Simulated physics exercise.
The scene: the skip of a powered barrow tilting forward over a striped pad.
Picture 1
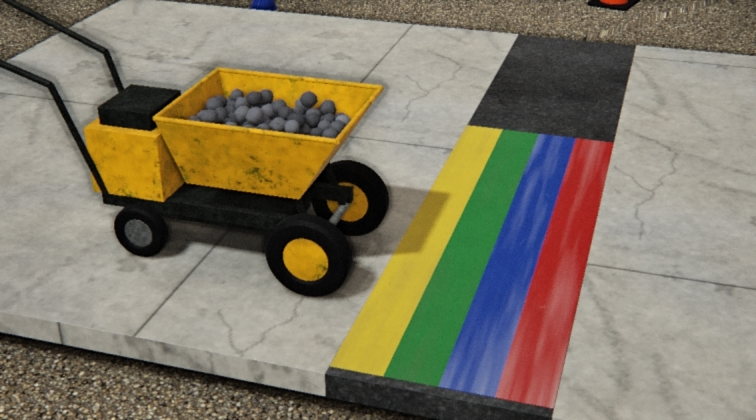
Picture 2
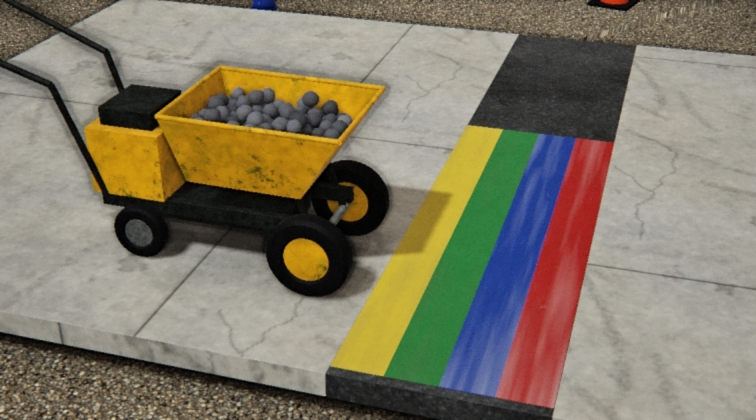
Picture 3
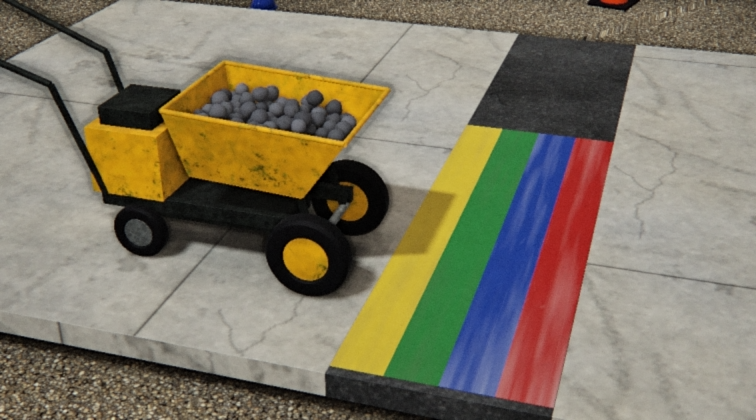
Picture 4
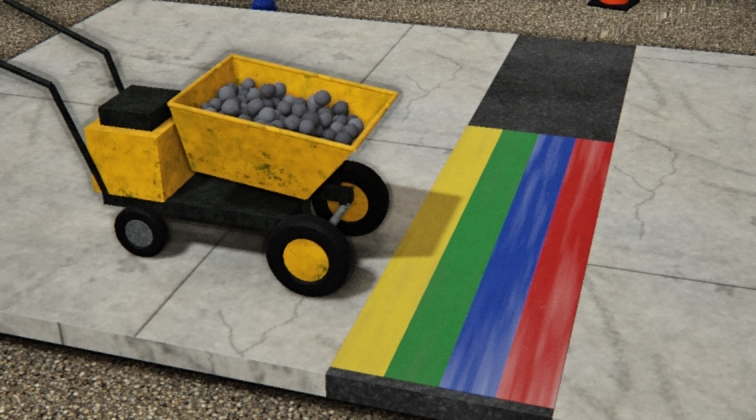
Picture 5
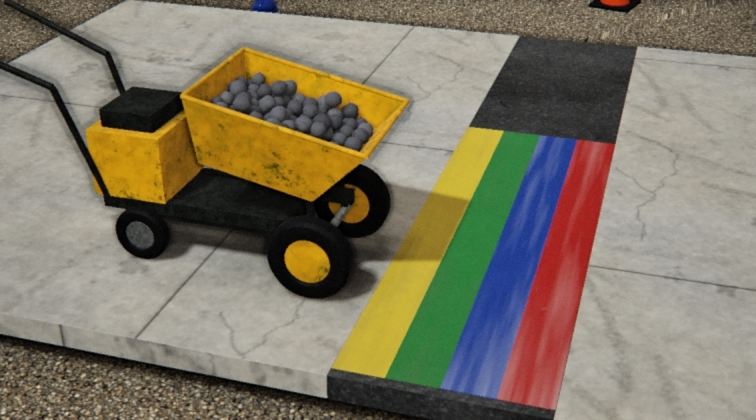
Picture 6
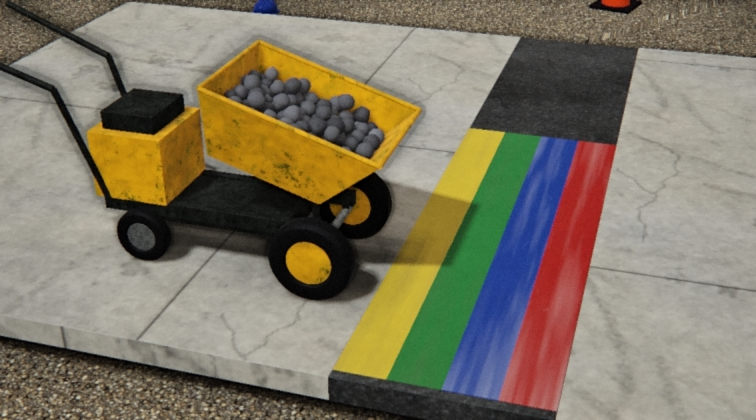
At first, a yellow skip heaped with round grey cobbles sits level on a small wheeled barrow, left of a pad striped yellow, green, blue and red. The skip then starts tilting forward, its back rising gradually. By the end it slants clearly toward the stripes, the cobbles still inside.
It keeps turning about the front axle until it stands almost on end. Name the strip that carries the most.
Most covered: The blue band.
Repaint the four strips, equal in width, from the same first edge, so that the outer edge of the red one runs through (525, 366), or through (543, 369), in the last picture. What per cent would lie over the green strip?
First some 0, then 0 per cent.
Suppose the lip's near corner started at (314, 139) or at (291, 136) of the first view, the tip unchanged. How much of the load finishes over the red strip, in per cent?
The first gives 20 %, the second 10 %.
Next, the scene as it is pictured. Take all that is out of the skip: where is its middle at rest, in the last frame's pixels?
At about (522, 287).
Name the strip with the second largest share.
Next in line is the red strip.
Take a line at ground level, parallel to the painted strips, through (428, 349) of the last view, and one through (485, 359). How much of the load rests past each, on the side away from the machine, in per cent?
About 70 and 40 per cent.
Shortly afterwards, skip tipped steeply; the whole lot in the skip.
Next, skip tipped right over; near two thirds in the skip; a little over the green strip; near a quarter over the blue strip; only a few over the red strip; only a few off the paint.
Some moments later, skip tipped right over; near a quarter in the skip; a little over the green strip; near a third over the blue strip; near a quarter over the red strip; a little off the paint.
In the end, skip tipped right over; near a quarter in the skip; none at all over the yellow strip; a little over the green strip; near a third over the blue strip; near a quarter over the red strip; a little off the paint.
